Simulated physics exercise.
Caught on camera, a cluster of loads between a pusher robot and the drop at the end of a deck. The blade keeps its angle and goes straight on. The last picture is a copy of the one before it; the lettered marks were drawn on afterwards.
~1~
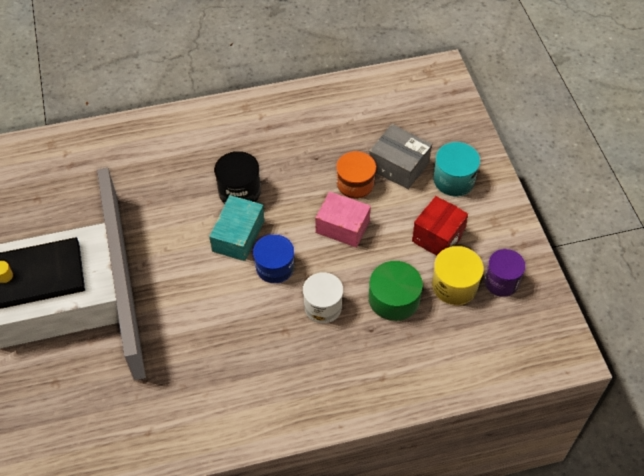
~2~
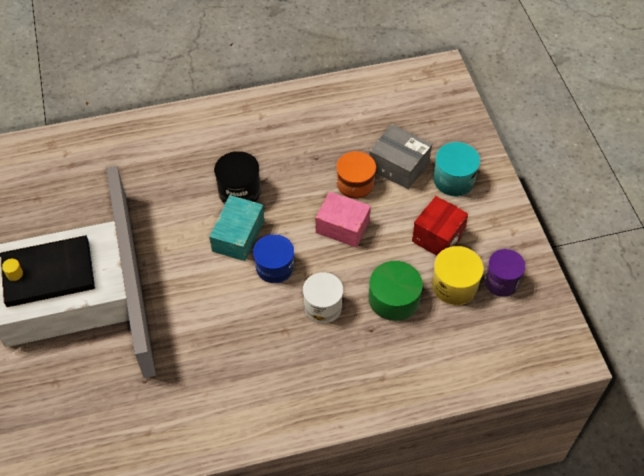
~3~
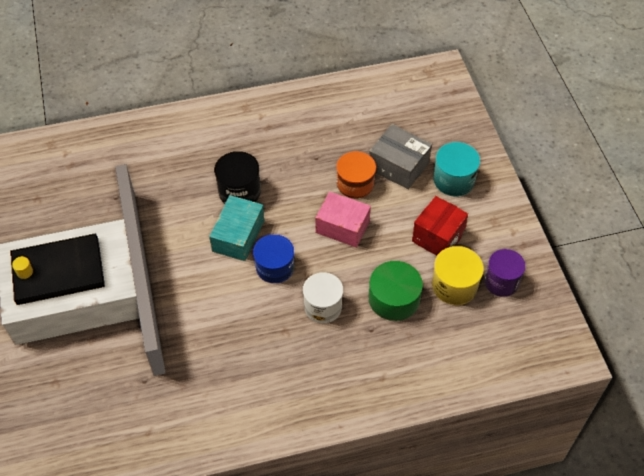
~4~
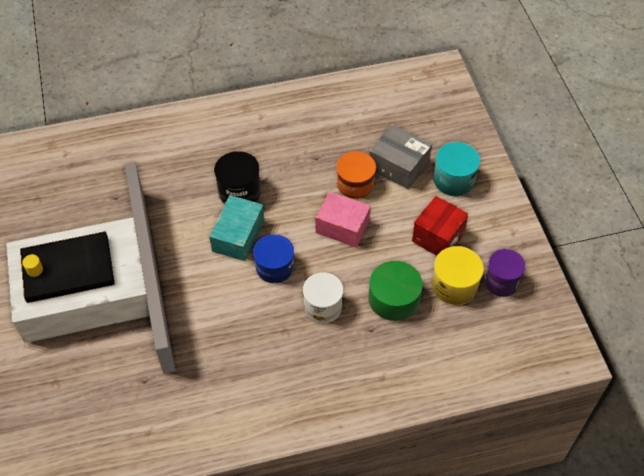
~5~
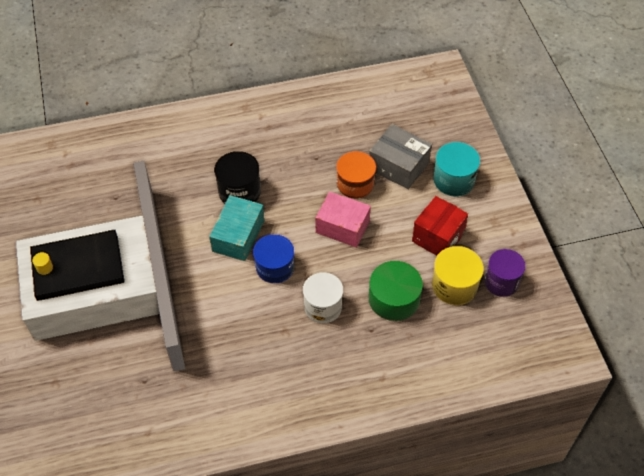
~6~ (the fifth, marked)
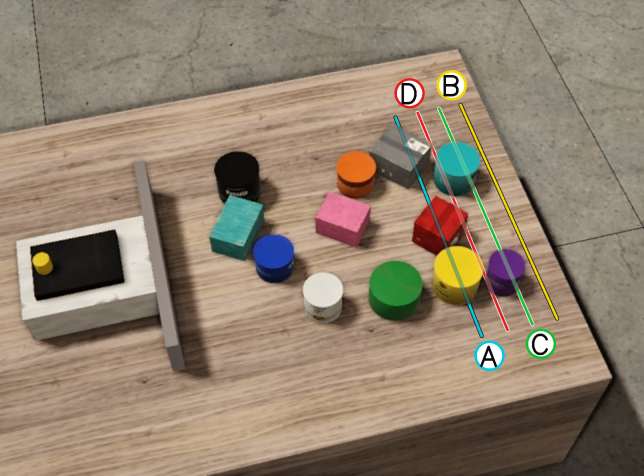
A white machine with a black top and a wide grey plate slid slowly a short way right across a wooden deck, toward a cluster of colourful pails and boxes that stayed still.
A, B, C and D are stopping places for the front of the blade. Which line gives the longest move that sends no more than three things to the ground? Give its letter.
The farthest such stop is D.
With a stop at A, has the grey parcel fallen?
No.
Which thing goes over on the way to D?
It is the turquoise pail.
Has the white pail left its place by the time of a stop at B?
By then, yes.
On the marked copy, A at (435, 218); B at (505, 203); C at (482, 208); D at (459, 213).
Following D. Soon after the start, robot (198, 238); black pail (278, 173); blue pail (298, 255).
Later, robot (310, 215); purple pail (540, 263); turquoise pail (462, 170).
In the end, robot (395, 198); turquoise pail over the edge; grey parcel (486, 112); one fallen.
As for the rest, A is within the limit but short; B drops seven; C drops five.
